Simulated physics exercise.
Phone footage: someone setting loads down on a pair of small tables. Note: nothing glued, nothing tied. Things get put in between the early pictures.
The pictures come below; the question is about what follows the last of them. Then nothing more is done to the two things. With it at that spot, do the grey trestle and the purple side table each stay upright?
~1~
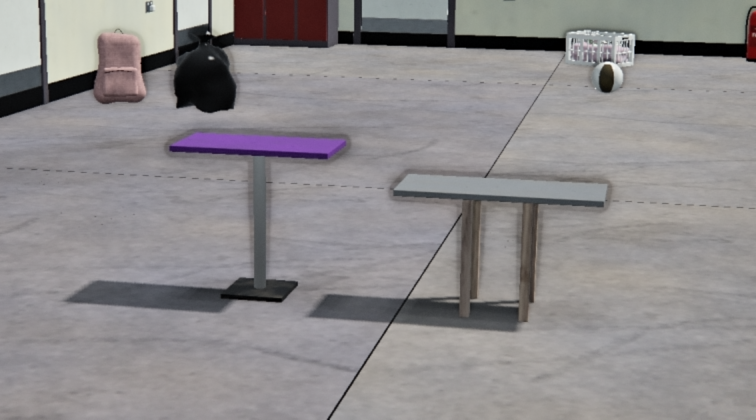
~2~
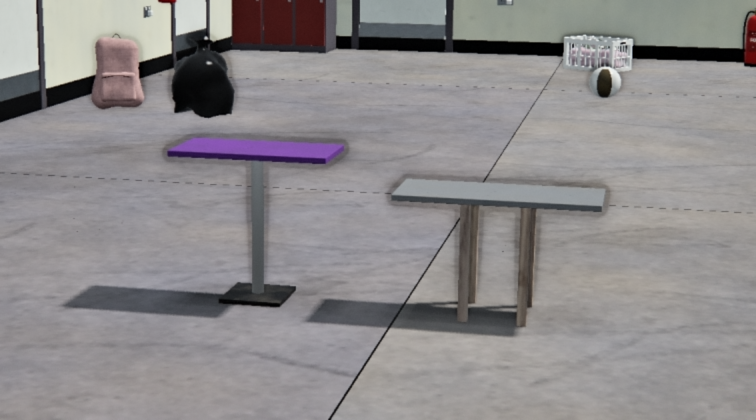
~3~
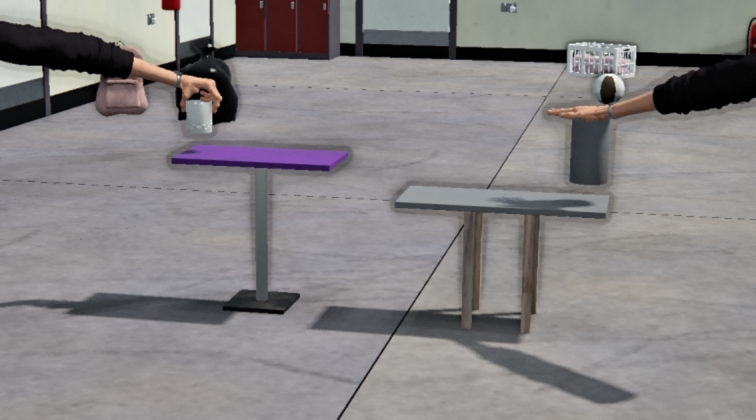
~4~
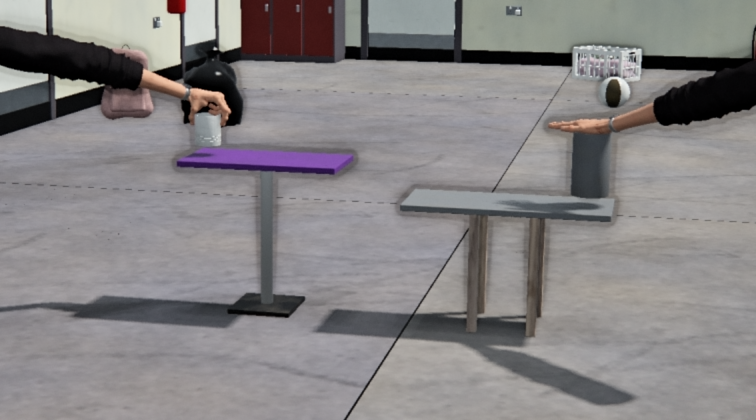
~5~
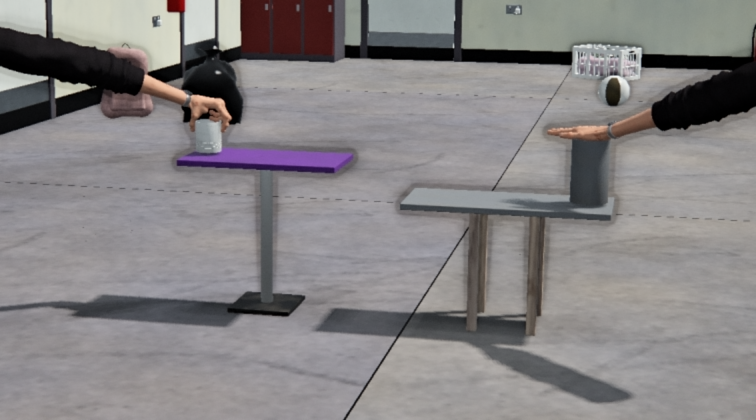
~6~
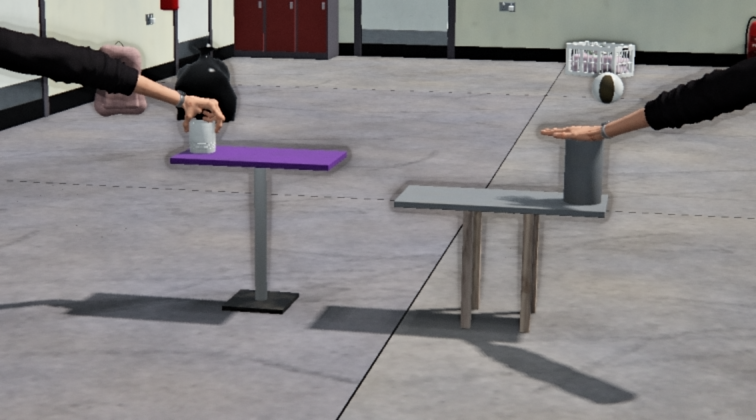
As I see it, the grey trestle is left standing; the purple side table is left standing.
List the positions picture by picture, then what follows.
In the first frame, grey trestle (502, 190); purple side table (259, 146).
In the second frame, purple side table (257, 151).
In the third frame, still on the way; grey trestle (504, 202); right roll (590, 150).
In the fourth frame, still on the way; purple side table (266, 161); left beaker (208, 130).
In the fifth frame, still on the way; grey trestle (509, 204); right roll (590, 170).
In the sixth frame, in place, still held; grey trestle (503, 201); purple side table (260, 158); left beaker (202, 137).
Then, 0.22 s after the last picture, grey trestle at rest near (503, 201); purple side table at rest near (260, 158).
At rest, the grey trestle holds firm, near (503, 201); the purple side table holds firm, near (260, 158).
